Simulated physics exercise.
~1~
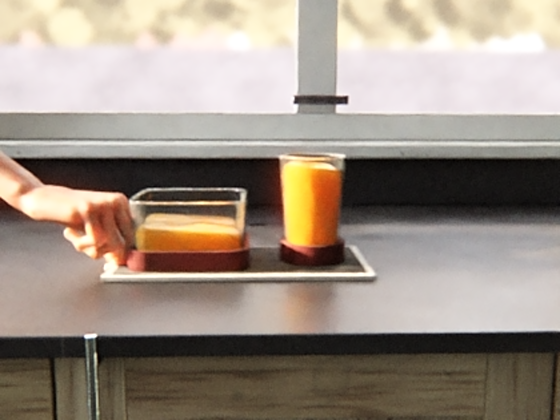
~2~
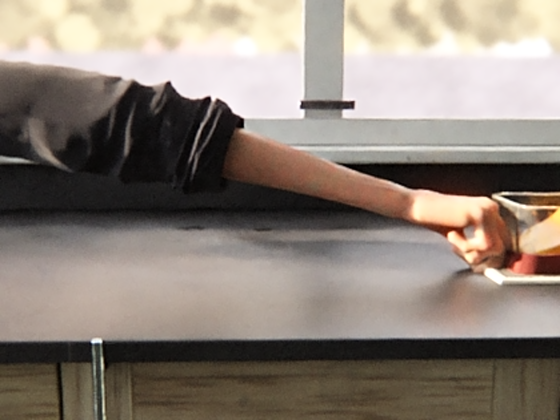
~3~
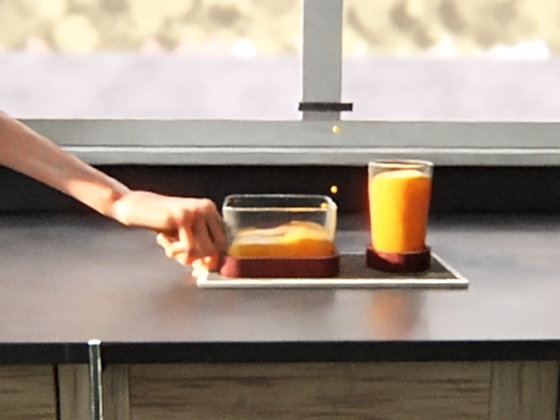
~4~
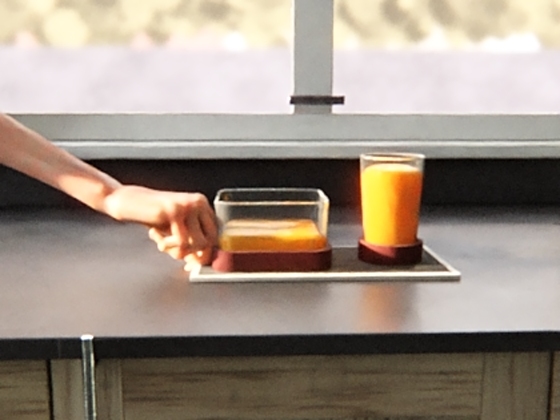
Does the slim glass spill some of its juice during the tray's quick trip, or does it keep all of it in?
The slim glass spills some of its juice, though it stays upright and still holds most of it when the tray stops.
